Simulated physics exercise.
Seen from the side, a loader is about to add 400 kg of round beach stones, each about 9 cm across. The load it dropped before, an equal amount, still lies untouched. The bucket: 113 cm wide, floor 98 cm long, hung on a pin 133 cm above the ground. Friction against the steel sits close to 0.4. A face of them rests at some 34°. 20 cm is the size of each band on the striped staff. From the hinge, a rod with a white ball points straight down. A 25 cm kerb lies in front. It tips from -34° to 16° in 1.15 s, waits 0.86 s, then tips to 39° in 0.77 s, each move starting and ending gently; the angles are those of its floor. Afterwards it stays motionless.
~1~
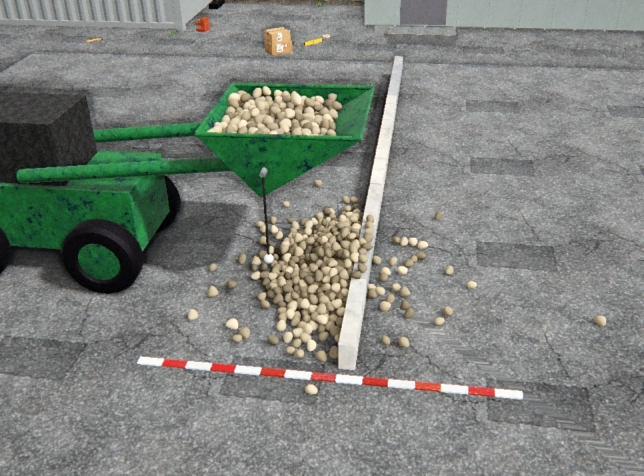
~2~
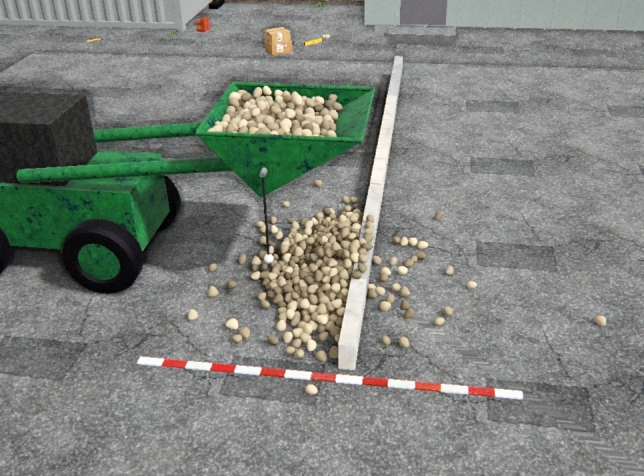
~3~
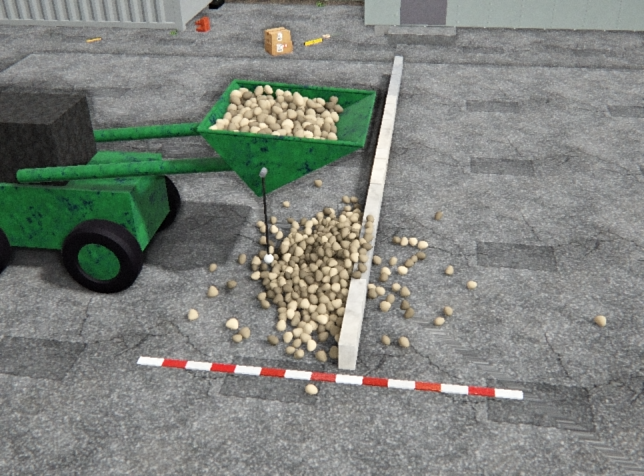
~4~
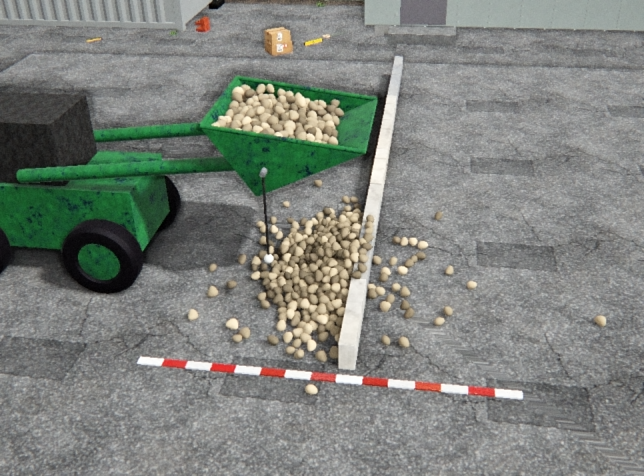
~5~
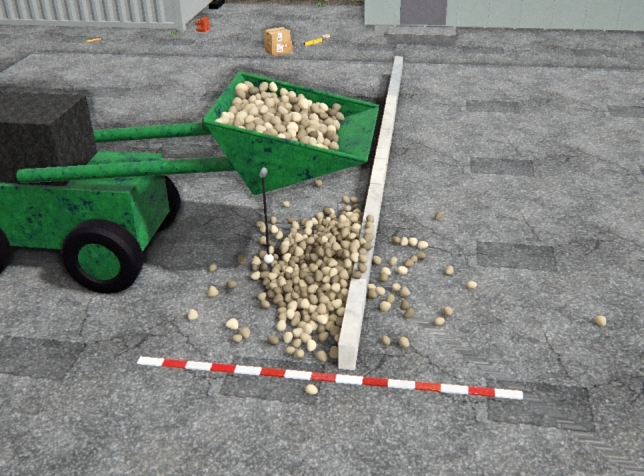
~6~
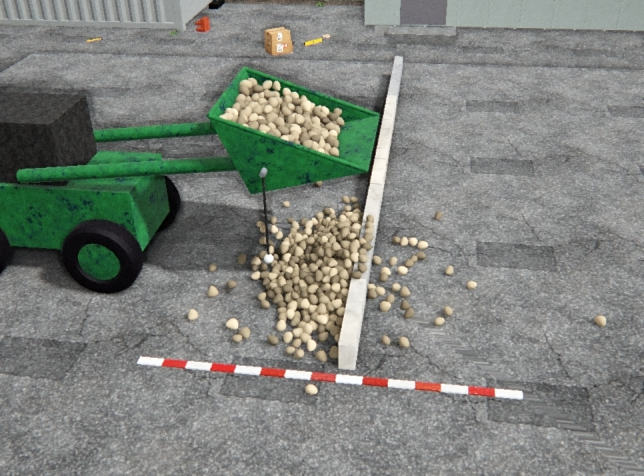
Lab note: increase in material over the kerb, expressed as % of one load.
Increase: 99 %.
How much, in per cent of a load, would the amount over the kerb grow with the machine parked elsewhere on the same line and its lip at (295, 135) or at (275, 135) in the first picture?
Some 25 percent, and then 5 percent.
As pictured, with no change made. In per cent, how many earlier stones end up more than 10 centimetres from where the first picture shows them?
Near 5 per cent, I reckon.
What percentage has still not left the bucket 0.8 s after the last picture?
It holds some 95 percent.
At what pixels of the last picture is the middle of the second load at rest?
Their centre ends up near (413, 272).
Then, 0.4 s after the last picture the floor is at 8°; in per cent of one load, 100 in the bucket, 94 on this side of the kerb, 6 over the kerb; the foremost stones are at (459, 276).
Then, 0.8 s after the last picture the floor is at 16°; in per cent of one load, 97 in the bucket, 96 on this side of the kerb, 7 over the kerb; the foremost stones are at (459, 276).
Then, 2.8 s after the last picture the floor is at 39°; in per cent of one load, 0 in the bucket, 96 on this side of the kerb, 104 over the kerb; the foremost stones are at (574, 314).
Then, 5.5 s after the last picture the floor is at 39°; in per cent of one load, 0 in the bucket, 95 on this side of the kerb, 105 over the kerb; the foremost stones are at (575, 316). Net gain over the kerb, 99.
